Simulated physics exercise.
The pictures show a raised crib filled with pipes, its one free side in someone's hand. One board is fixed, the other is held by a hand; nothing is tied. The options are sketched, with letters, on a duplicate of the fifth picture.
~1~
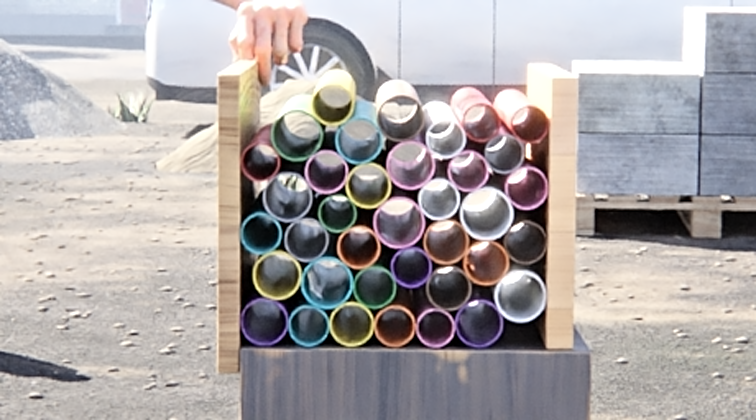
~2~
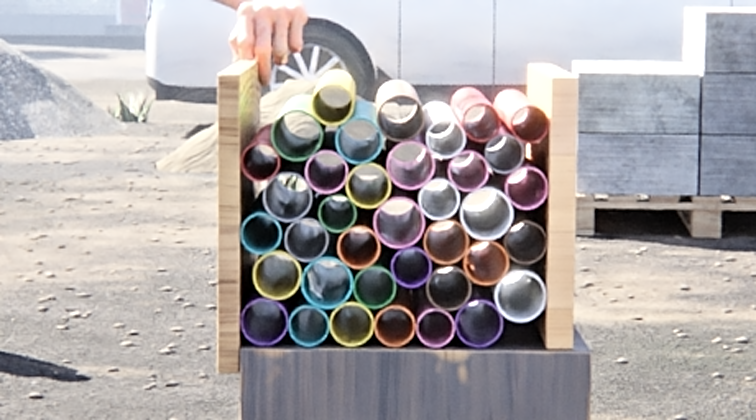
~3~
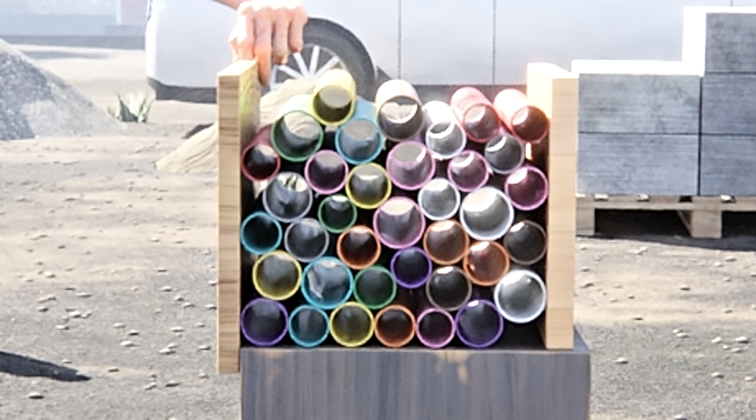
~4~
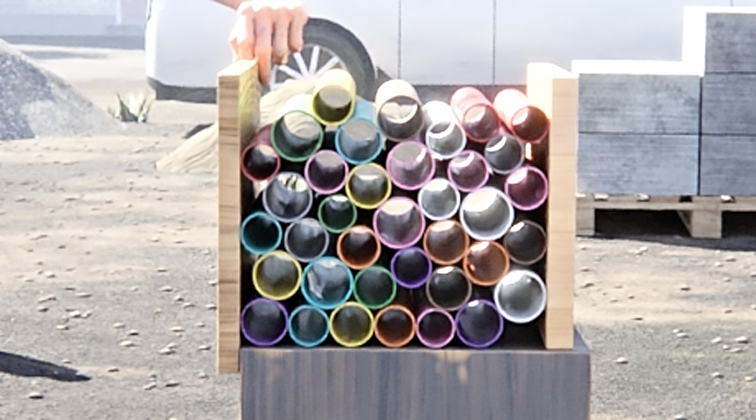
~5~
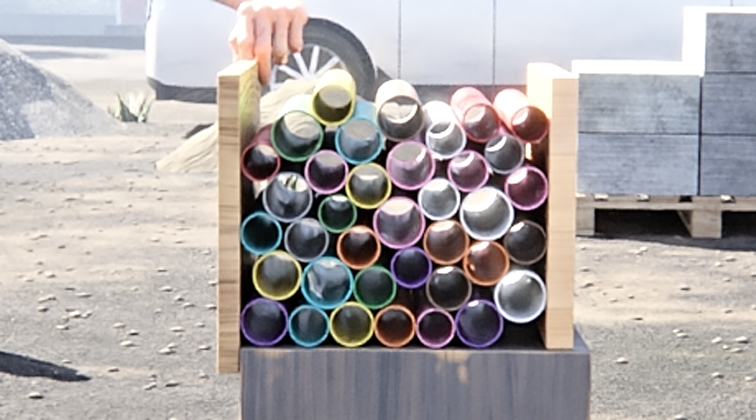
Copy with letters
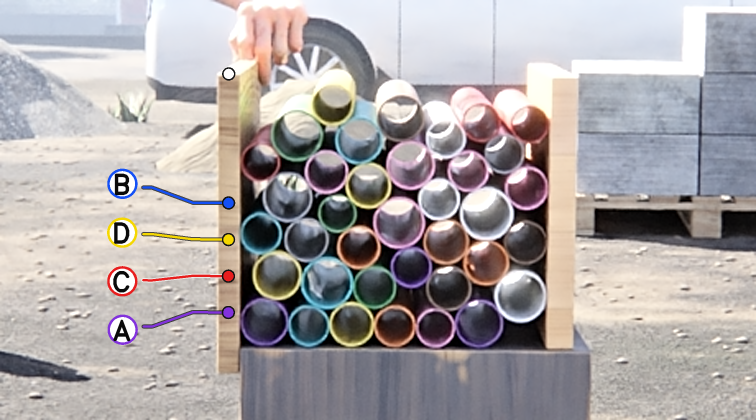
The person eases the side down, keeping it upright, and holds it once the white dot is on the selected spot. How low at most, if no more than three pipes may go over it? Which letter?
D is the limit.
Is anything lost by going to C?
Yes, at C.
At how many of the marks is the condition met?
Two of them.
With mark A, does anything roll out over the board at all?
Yes, at A.
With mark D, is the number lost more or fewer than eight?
At D, fewer than eight.
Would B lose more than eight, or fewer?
Fewer than eight.
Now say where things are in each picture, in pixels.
The first picture shows a purple pipe (264, 322); a purple pipe (479, 323); a purple pipe (411, 267).
The second picture shows a purple pipe (411, 267); an orange pipe (447, 242).
The third picture shows a green pipe (338, 214); a pink pipe (327, 172).
The fourth picture shows a green pipe (297, 135); a brown pipe (400, 118).
The fifth picture shows side board (241, 203); a purple pipe (264, 322); a purple pipe (479, 323).
On the copy, A at (229, 313); B at (229, 203); C at (229, 276); D at (229, 240); the white dot at (229, 74).
On D. First, top of the board (240, 148).
Then, top of the board (240, 235).
Finally, top of the board (240, 239), three out over the board.
By contrast, A more than three out over the board; B three out over the board; C more than three out over the board.
